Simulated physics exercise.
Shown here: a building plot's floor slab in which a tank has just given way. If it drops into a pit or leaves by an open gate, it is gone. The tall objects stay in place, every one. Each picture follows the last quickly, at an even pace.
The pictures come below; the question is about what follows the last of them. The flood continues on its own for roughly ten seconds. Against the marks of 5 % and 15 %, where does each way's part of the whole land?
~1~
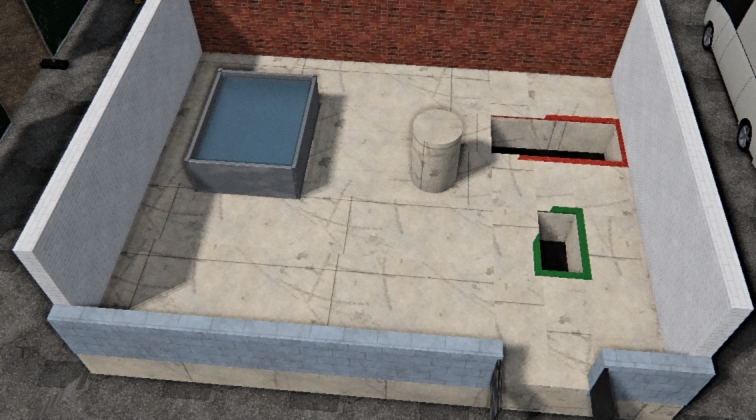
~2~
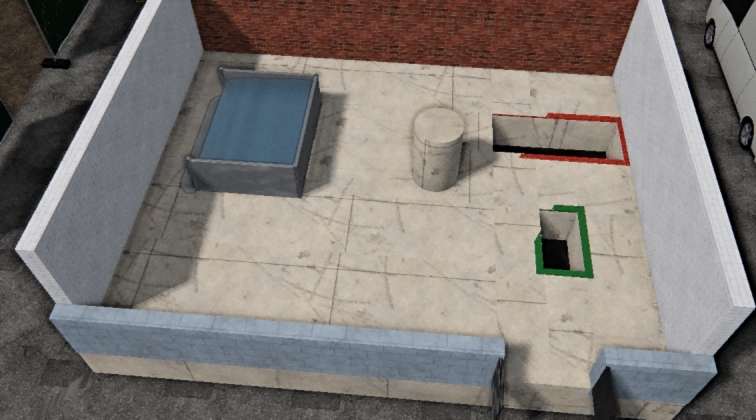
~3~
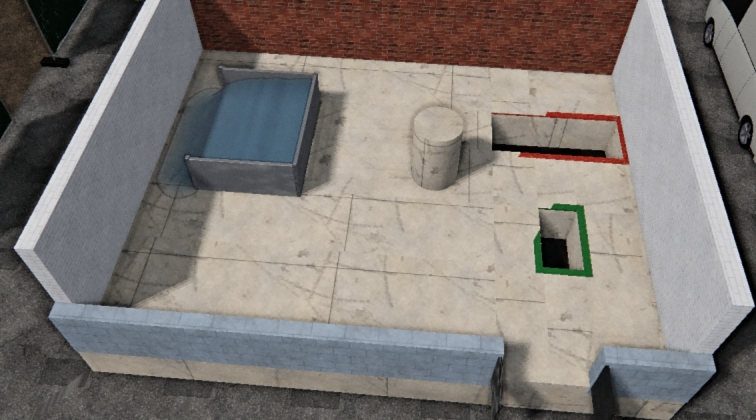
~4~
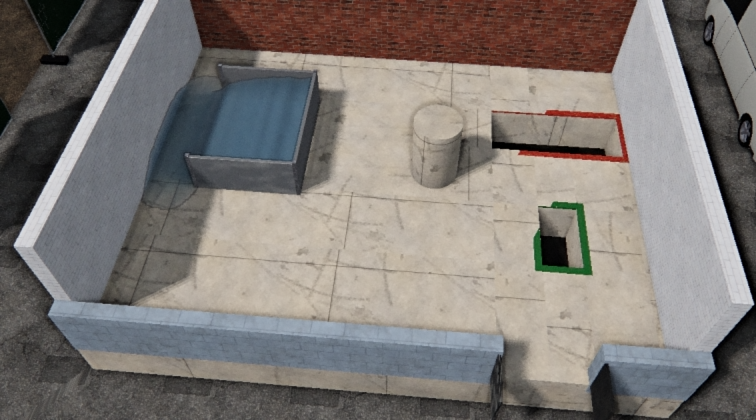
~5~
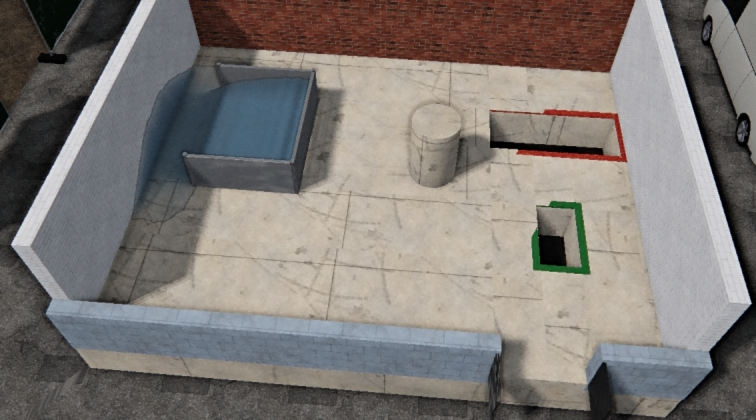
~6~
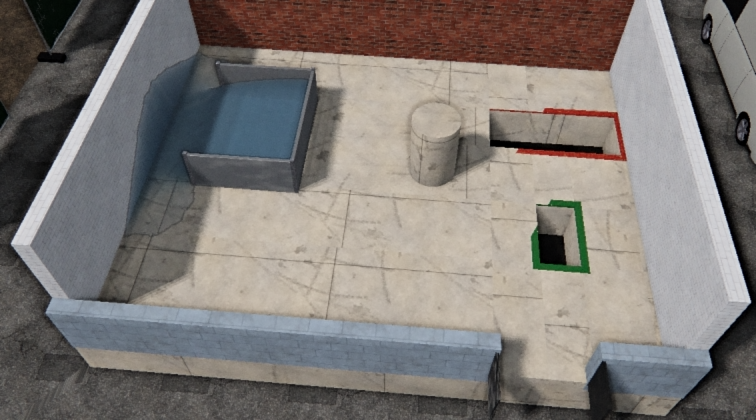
Result: Gate: Smaller than five per cent; red pit: Greater than fifteen per cent; green pit: Five per cent up to fifteen.
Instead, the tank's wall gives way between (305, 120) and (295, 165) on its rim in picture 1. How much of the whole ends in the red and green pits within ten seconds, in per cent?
In percent: Red 25, green 15.
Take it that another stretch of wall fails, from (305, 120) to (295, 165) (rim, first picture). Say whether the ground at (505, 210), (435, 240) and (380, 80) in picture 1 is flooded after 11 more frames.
Listed in order, they come out sitting in a pool, sitting in a pool and without a puddle.
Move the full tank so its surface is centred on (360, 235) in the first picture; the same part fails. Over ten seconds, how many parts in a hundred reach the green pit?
In per cent: Green 0.
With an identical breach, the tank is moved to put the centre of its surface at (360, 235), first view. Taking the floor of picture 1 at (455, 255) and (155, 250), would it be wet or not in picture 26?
One after the other: Clear, awash.
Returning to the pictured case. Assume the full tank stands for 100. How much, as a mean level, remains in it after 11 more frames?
Near 40 in a hundred.
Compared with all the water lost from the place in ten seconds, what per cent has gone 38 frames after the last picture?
30 per cent.
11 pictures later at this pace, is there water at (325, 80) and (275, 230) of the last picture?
Well, the first is wet underfoot and the second is dry underfoot.
A moment on, water covers 15 % of the floor; the gate 0 %, the red pit 0 %, the green pit 0 %.
Next, water covers 25 % of the floor; the gate 0 %, the red pit 0 %, the green pit 0 %.
Then, water covers 50 % of the floor; the gate 0 %, the red pit 0 %, the green pit 0 %.
Later, water covers 80 % of the floor; the gate 0 %, the red pit 6 %, the green pit 2 %.
In the end, water covers 90 % of the floor; the gate 1 %, the red pit 18 %, the green pit 8 %.
